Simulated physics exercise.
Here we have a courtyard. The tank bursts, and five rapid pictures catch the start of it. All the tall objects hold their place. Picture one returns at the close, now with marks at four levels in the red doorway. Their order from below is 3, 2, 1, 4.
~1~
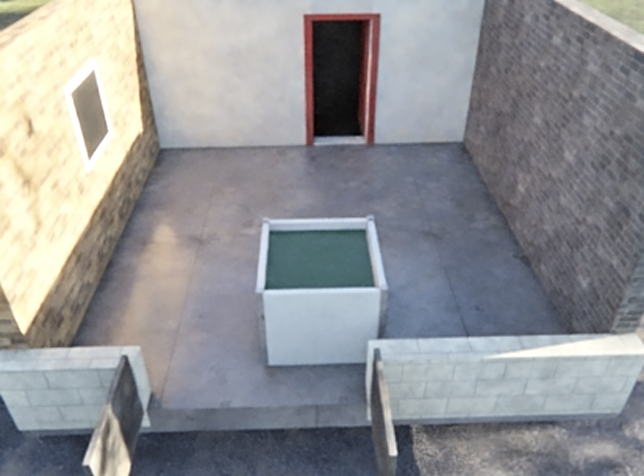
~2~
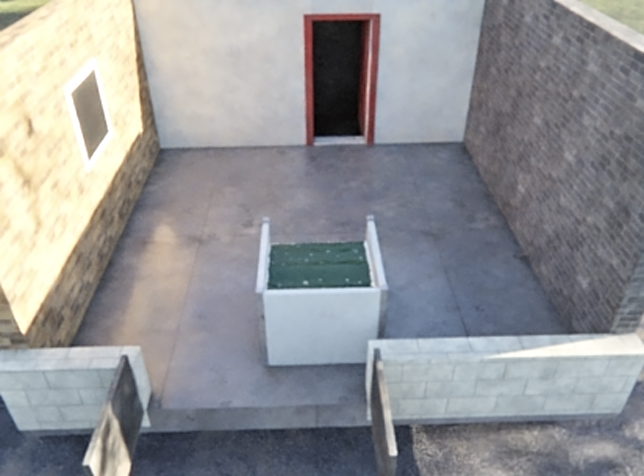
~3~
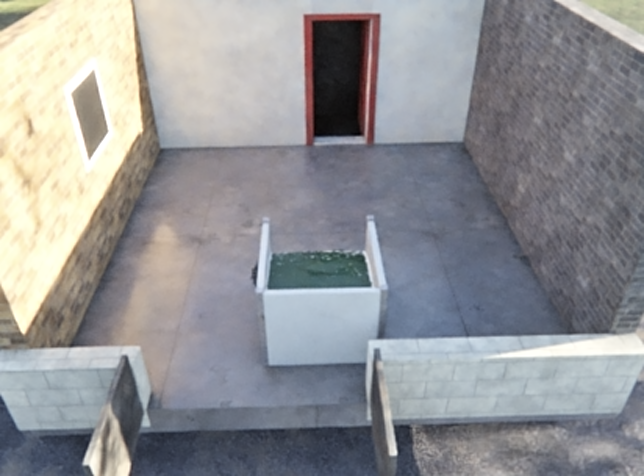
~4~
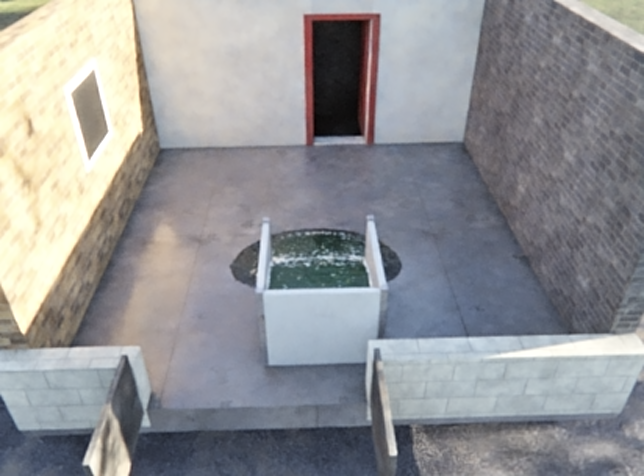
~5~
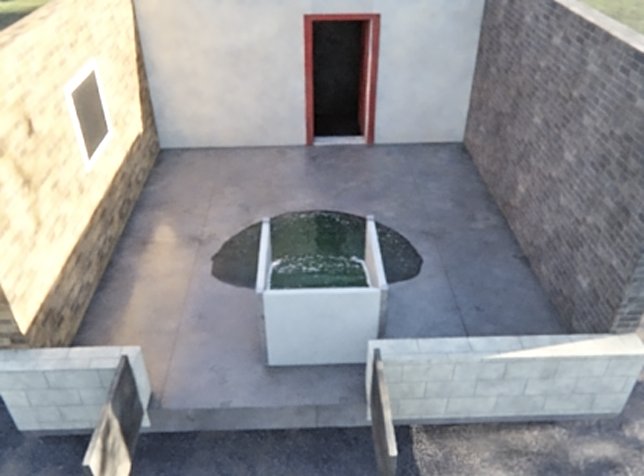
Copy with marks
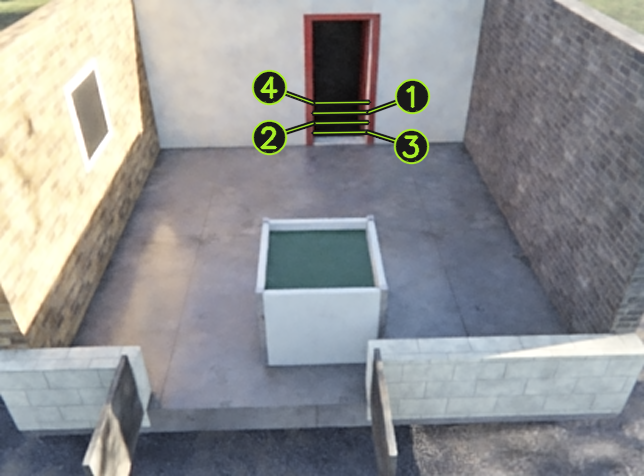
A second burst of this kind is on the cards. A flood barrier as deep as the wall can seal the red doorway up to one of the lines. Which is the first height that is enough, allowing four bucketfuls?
3.
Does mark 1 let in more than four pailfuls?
No, not at all.
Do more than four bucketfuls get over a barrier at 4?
No, that is safe.
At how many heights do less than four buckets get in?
All four.
In lime, 1 at (340, 112); 2 at (340, 122); 3 at (340, 132); 4 at (341, 102); from the bottom up 3, 2, 1, 4.
Choosing 1, nothing gets over.
Choosing 2, nothing gets over.
Choosing 3, a splash gets over, under a bucket.
Choosing 4, nothing gets over.
